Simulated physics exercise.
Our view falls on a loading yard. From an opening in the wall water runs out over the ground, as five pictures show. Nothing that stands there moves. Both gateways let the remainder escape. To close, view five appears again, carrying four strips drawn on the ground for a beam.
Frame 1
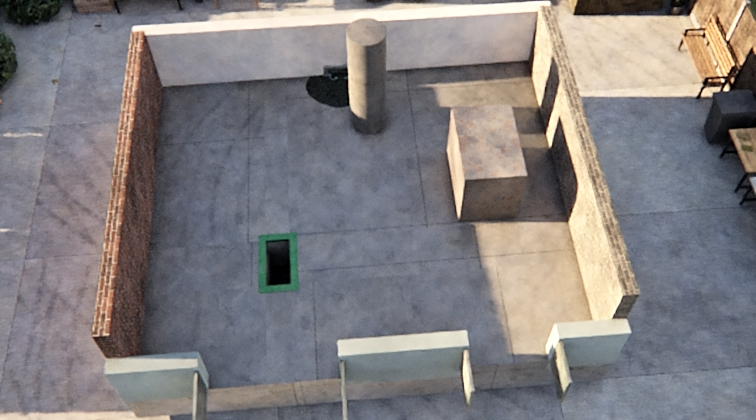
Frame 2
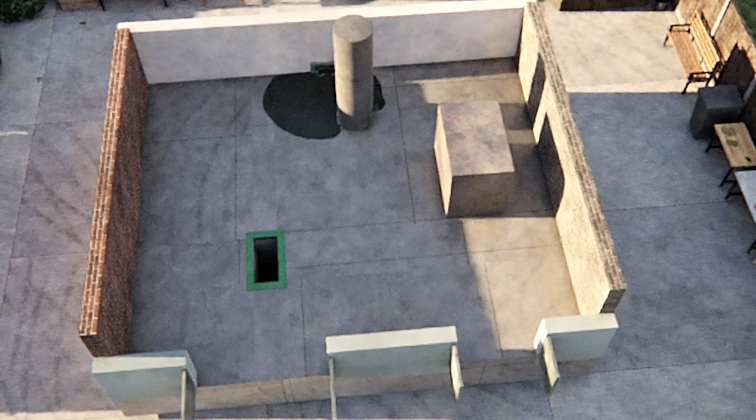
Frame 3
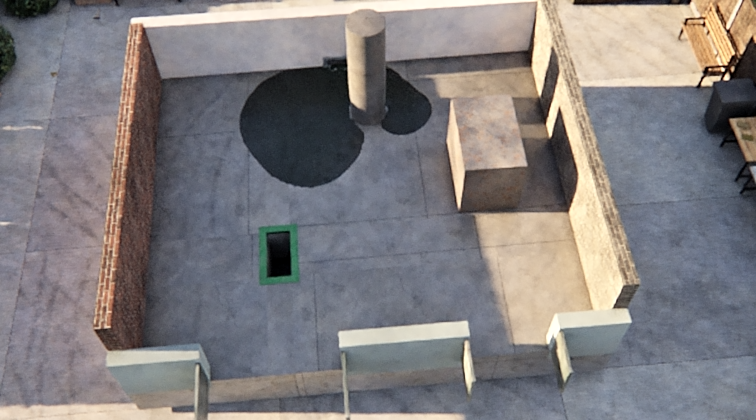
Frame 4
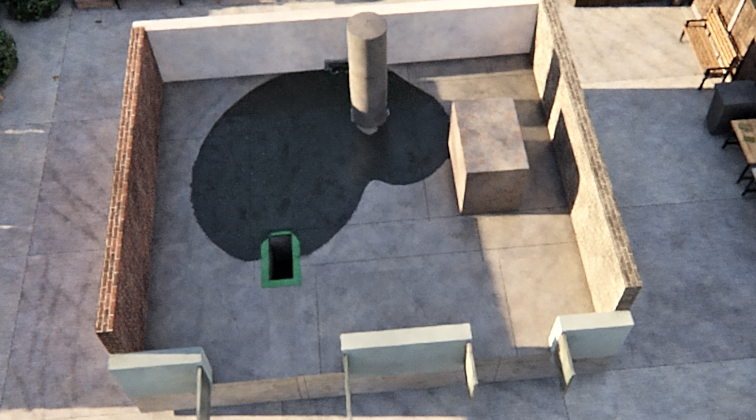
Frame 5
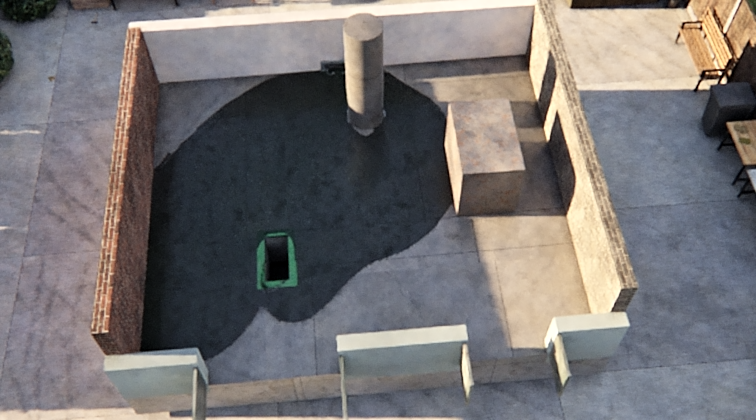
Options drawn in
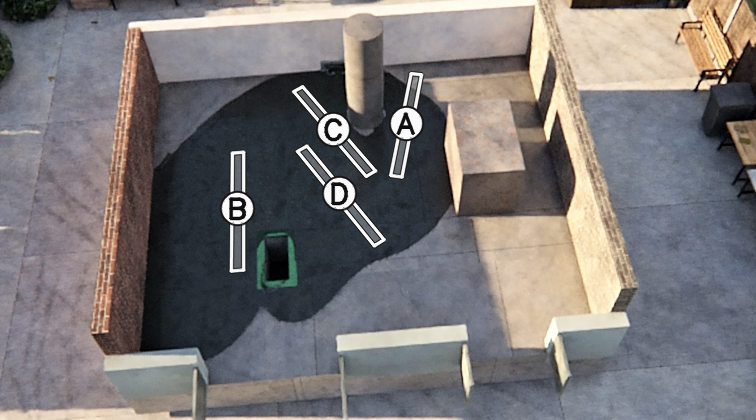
In the video, dark water emerges beside a round column at the back of a walled yard and spreads across the paved ground toward the front left, reaching a green-edged drain pit and then surrounding it.
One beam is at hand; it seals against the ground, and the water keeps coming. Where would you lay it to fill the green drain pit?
Best: B.
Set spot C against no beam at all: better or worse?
It is worse.
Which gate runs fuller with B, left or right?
The left one.
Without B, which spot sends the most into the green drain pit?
A.
On the marked copy, A from (396, 176) to (416, 74); B from (237, 270) to (238, 152); C from (298, 89) to (370, 173); D from (302, 148) to (379, 242).
For spot A, about 29 % of the stream runs into the green drain pit, about 71 % out by the gates.
For spot B, about 50 % of the stream runs into the green drain pit, about 50 % out by the gates.
For spot C, about 4 % of the stream runs into the green drain pit, about 96 % out by the gates.
For spot D, about 4 % of the stream runs into the green drain pit, about 96 % out by the gates.
